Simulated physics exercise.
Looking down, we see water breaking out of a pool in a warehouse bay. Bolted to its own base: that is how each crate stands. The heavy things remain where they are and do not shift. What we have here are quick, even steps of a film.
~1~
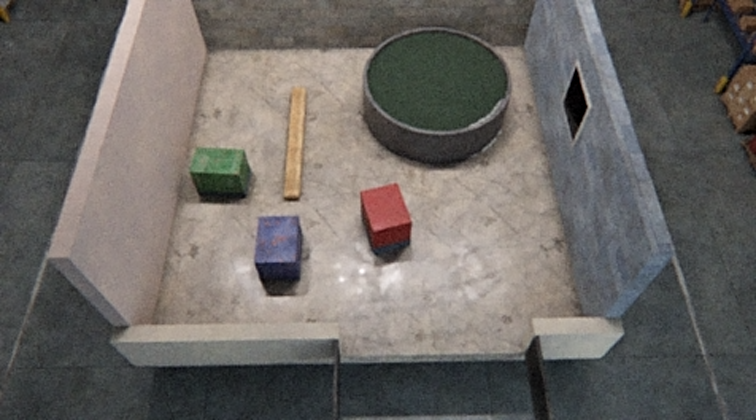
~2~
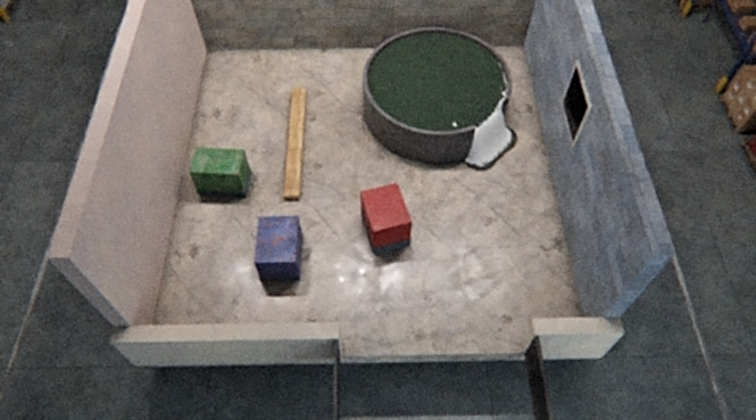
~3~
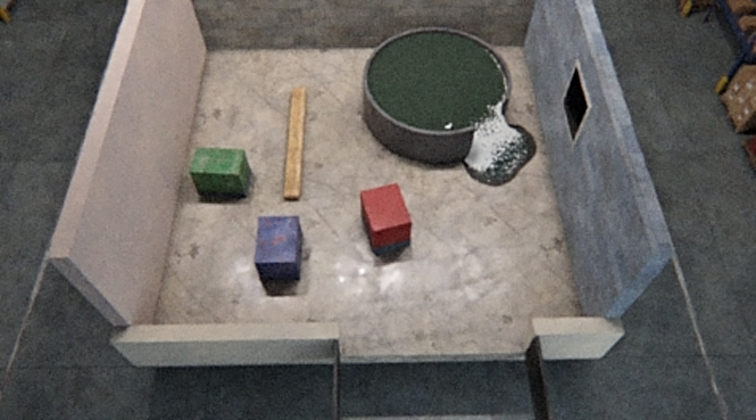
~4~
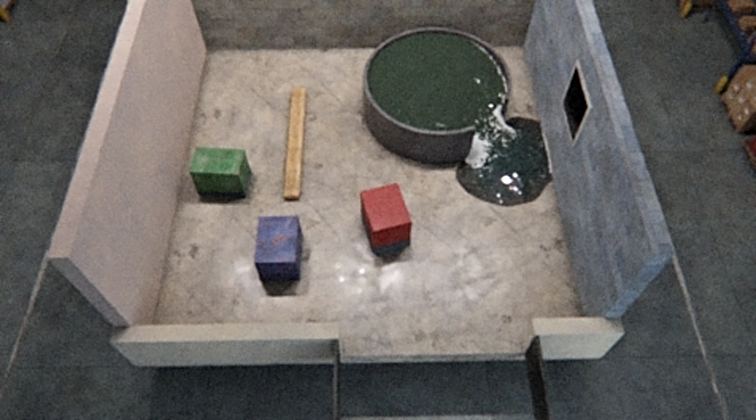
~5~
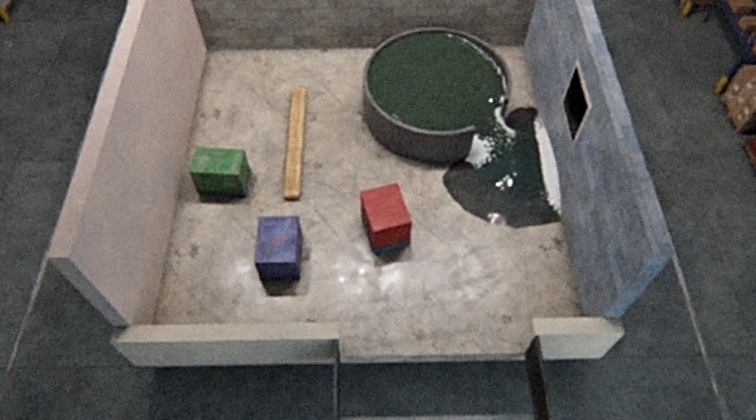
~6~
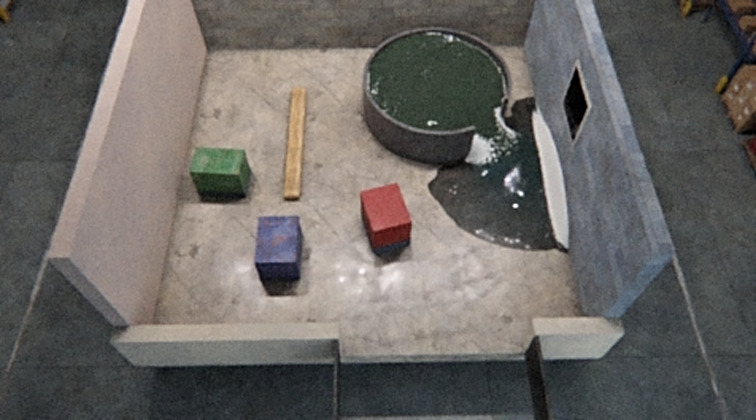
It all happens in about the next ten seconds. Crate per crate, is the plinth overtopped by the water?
Red crate - not overtopped, green crate - not overtopped, blue crate - overtopped.
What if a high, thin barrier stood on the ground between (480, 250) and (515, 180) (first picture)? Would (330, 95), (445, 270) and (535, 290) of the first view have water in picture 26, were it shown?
One by one: Spared, soaked, soaked.
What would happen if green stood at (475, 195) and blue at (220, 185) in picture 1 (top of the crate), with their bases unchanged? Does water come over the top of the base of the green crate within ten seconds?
Well, the green one goes wet in the end.
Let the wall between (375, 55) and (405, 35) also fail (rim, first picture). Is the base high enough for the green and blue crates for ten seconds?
As it turns out, the green crate gets overtopped, and the blue crate gets overtopped.
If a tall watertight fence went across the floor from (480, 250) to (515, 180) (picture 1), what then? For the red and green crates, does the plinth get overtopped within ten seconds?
The way I see it, the red one is inundated, and the green one is never reached.
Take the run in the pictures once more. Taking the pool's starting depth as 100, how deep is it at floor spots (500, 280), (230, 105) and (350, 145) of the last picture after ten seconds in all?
My figures are about 12, 6 and 6 percent.
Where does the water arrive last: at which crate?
It would be the green crate.
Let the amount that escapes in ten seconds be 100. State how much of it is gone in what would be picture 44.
My figure is about 65 in a hundred.
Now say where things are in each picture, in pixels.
In the first picture, still water in the round tank at (437, 80).
In the second picture, water pours out at (488, 134) and has run to (512, 134).
In the third picture, the front is at (500, 181), out from the gap at (488, 136).
In the fourth picture, water pours out at (488, 136) and has run to (533, 195).
In the fifth picture, the front is at (558, 215), out from the gap at (488, 136).
In the sixth picture, the front is at (566, 249), out from the gap at (488, 136).
A moment on, water covers 20 % of the floor; the red crate not reached, the green crate not reached, the blue crate not reached.
Next, water covers 25 % of the floor; the red crate water round its plinth, the green crate not reached, the blue crate not reached.
Then, water covers 35 % of the floor; the red crate water round its plinth, the green crate not reached, the blue crate not reached.
Later, water covers 65 % of the floor; the red crate water round its plinth, the green crate not reached, the blue crate water round its plinth.
In the end, water covers 95 % of the floor; the red crate stayed above the water, the green crate stayed above the water, the blue crate was topped.
